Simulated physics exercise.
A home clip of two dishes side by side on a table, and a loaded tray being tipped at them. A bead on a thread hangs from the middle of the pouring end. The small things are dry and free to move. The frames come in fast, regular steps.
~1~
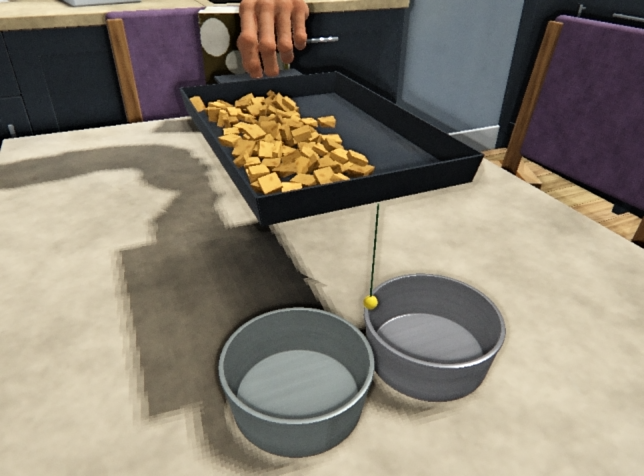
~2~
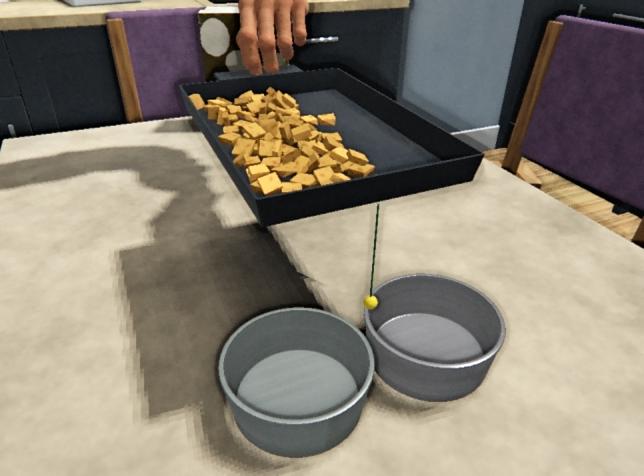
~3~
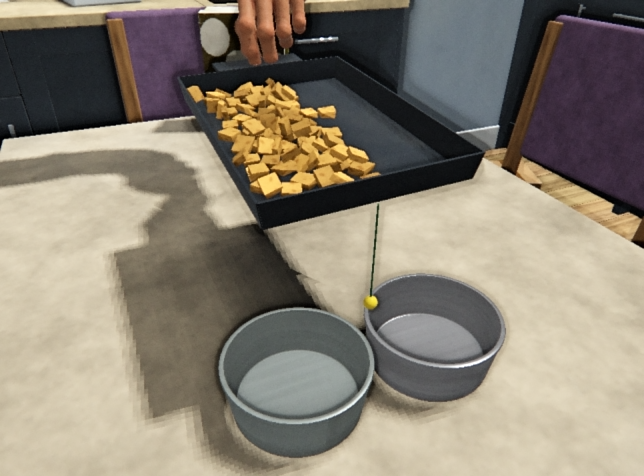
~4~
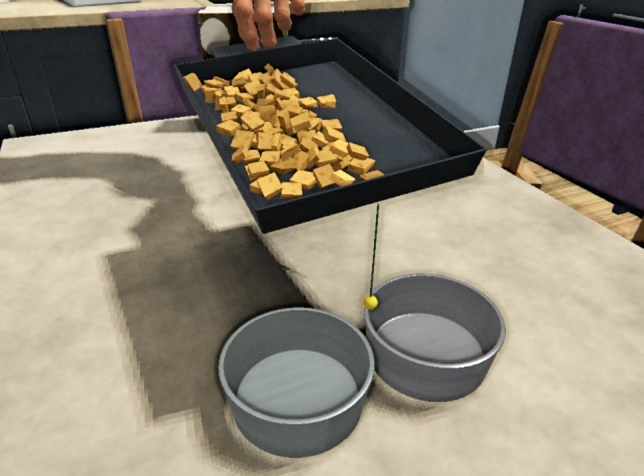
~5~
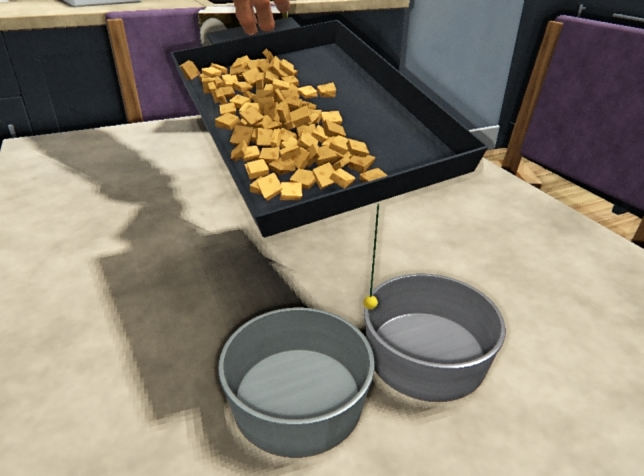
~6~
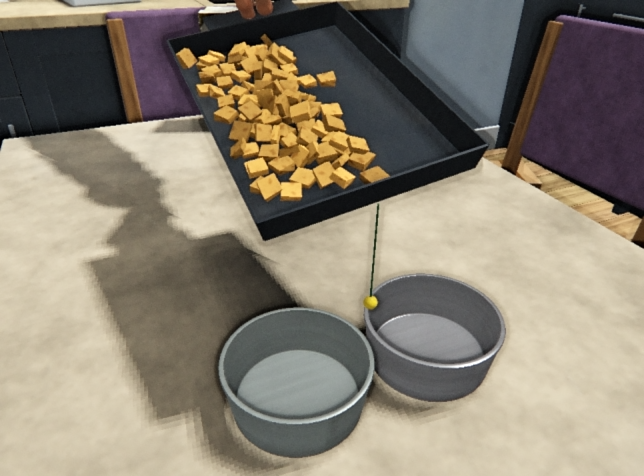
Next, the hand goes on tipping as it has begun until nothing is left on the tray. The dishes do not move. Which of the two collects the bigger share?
The left-hand dish gets more.
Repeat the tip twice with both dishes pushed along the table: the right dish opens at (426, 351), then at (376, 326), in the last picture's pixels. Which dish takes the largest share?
At the first place the left-hand dish, at the second the dish on the left.
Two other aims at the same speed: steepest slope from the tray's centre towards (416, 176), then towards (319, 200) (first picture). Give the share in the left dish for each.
Roughly 0 per cent, and 90 per cent.
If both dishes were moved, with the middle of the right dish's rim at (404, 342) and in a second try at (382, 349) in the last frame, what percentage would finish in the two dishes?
Near 80 % and 60 %.
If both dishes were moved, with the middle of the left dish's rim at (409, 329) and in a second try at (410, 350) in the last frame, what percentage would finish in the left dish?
The first gives 0 %, the second 0 %.
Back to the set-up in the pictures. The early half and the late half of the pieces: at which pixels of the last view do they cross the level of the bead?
First near (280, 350), later near (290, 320).
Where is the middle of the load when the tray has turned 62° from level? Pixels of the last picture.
Close to (273, 139).
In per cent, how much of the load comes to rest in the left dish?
Close to 90 per cent.
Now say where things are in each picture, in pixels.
The first picture shows corners of the pouring end at (261, 194) and (477, 153), level; middle of the load at (274, 133), cereal squares; left dish at (327, 433); right dish at (472, 378); bead on its thread at (370, 302).
The second picture shows corners of the pouring end at (261, 195) and (477, 153), level; middle of the load at (274, 132).
The third picture shows corners of the pouring end at (261, 199) and (478, 151), tipped barely, lowest at the left corner; middle of the load at (273, 127).
The fourth picture shows corners of the pouring end at (260, 205) and (479, 148), tipped a little, lowest at the left corner; middle of the load at (273, 120).
The fifth picture shows corners of the pouring end at (260, 211) and (480, 145), tipped a little, lowest at the left corner; middle of the load at (272, 113).
The sixth picture shows corners of the pouring end at (260, 217) and (481, 143), tipped clearly, lowest at the left corner; middle of the load at (271, 106); left dish at (327, 433); right dish at (472, 378).
Soon, tray tipped steeply; all on the tray.
A while on, tray tipped past a quarter turn; about half on the tray; about half in the left dish; a small part outside both; a small part in the air.
Towards the end, tray tipped past a quarter turn; nearly all in the left dish; a small part outside both.
Finally, tray tipped past a quarter turn; nearly all in the left dish; none in the right dish; a small part outside both.
